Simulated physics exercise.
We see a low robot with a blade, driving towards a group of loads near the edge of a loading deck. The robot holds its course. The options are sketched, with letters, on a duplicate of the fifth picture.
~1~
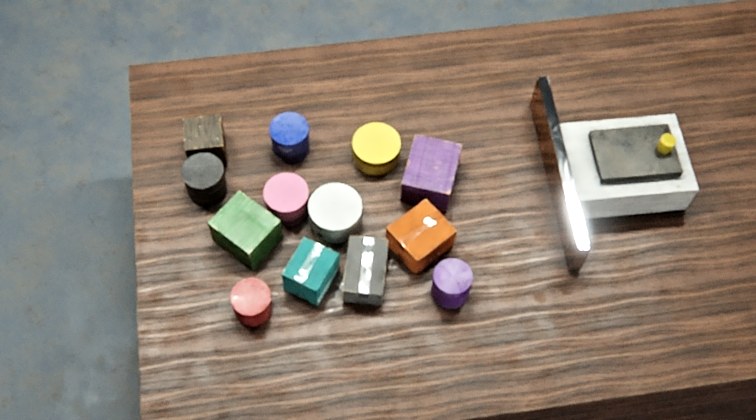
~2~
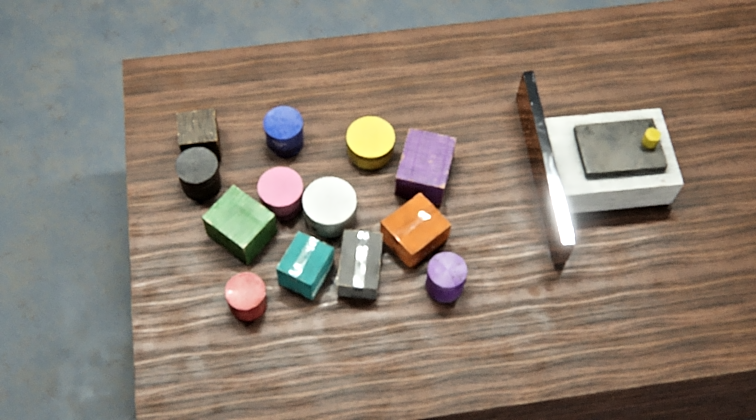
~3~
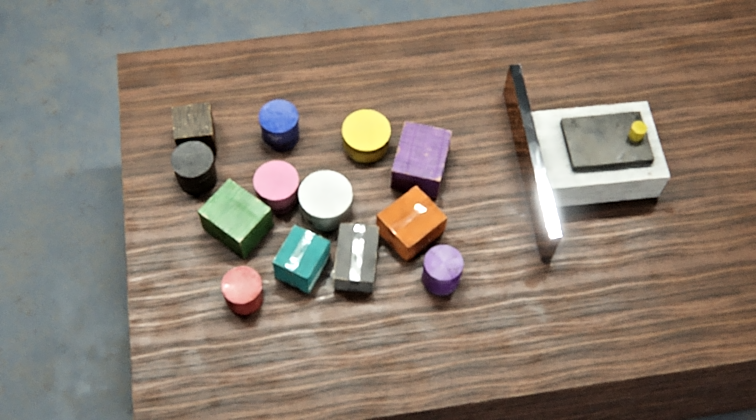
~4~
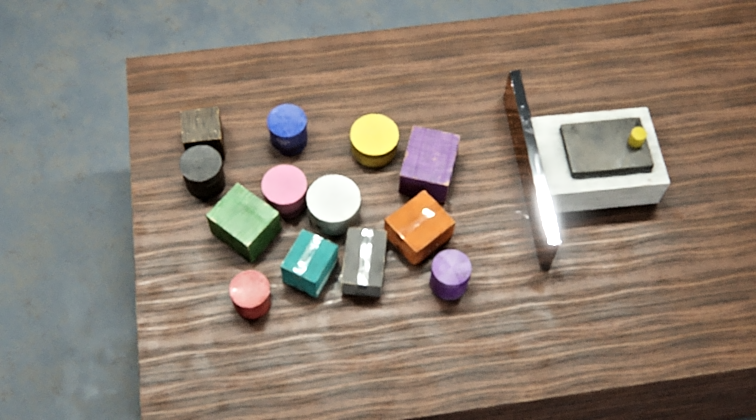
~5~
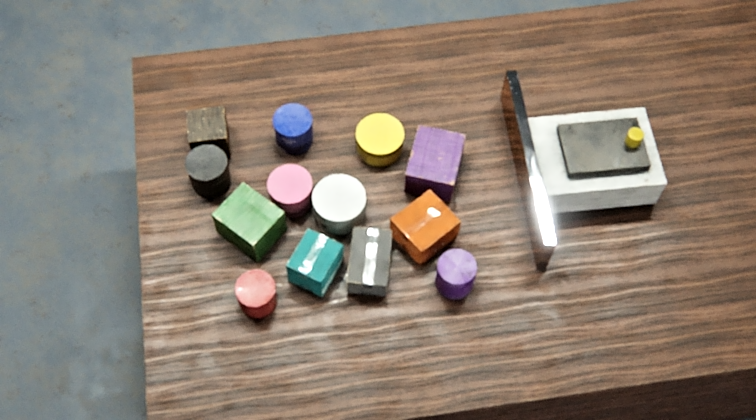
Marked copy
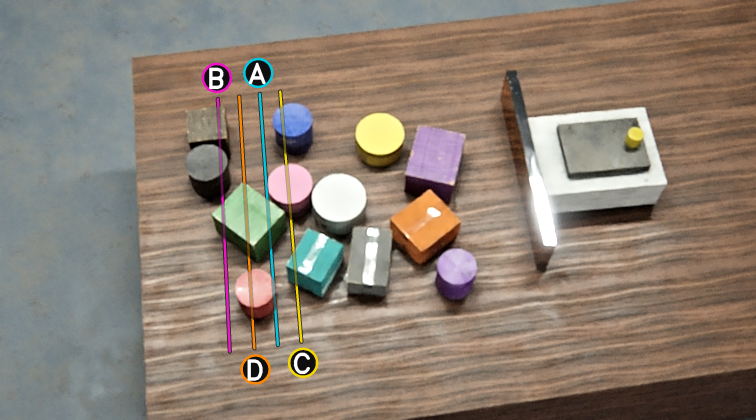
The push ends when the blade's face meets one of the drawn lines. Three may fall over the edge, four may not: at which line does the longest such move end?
Line B.
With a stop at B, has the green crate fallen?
Yes.
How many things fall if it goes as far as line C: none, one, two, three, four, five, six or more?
By then, none.
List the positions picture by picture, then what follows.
In the first frame, green crate (246, 231); purple crate (431, 173); black pail (205, 180).
In the second frame, robot (614, 147); yellow pail (371, 144).
In the third frame, robot (600, 141); blue pail (280, 125).
In the fourth frame, robot (600, 146); red pail (251, 295).
In the fifth frame, robot (597, 147); orange box (425, 227); turquoise box (316, 263); black crate (209, 134).
On the marked copy, A at (268, 211); B at (223, 217); C at (290, 208); D at (246, 214).
With B. Early on, robot (490, 160); purple canister (417, 289); yellow pail (349, 135).
Further on, robot (380, 174); red pail (189, 336); green crate (185, 240).
At the end, robot (293, 185); turquoise box over the edge; green crate over the edge; two fallen.
As for the rest, A is within the limit but short; C is within the limit but short; D is within the limit but short.
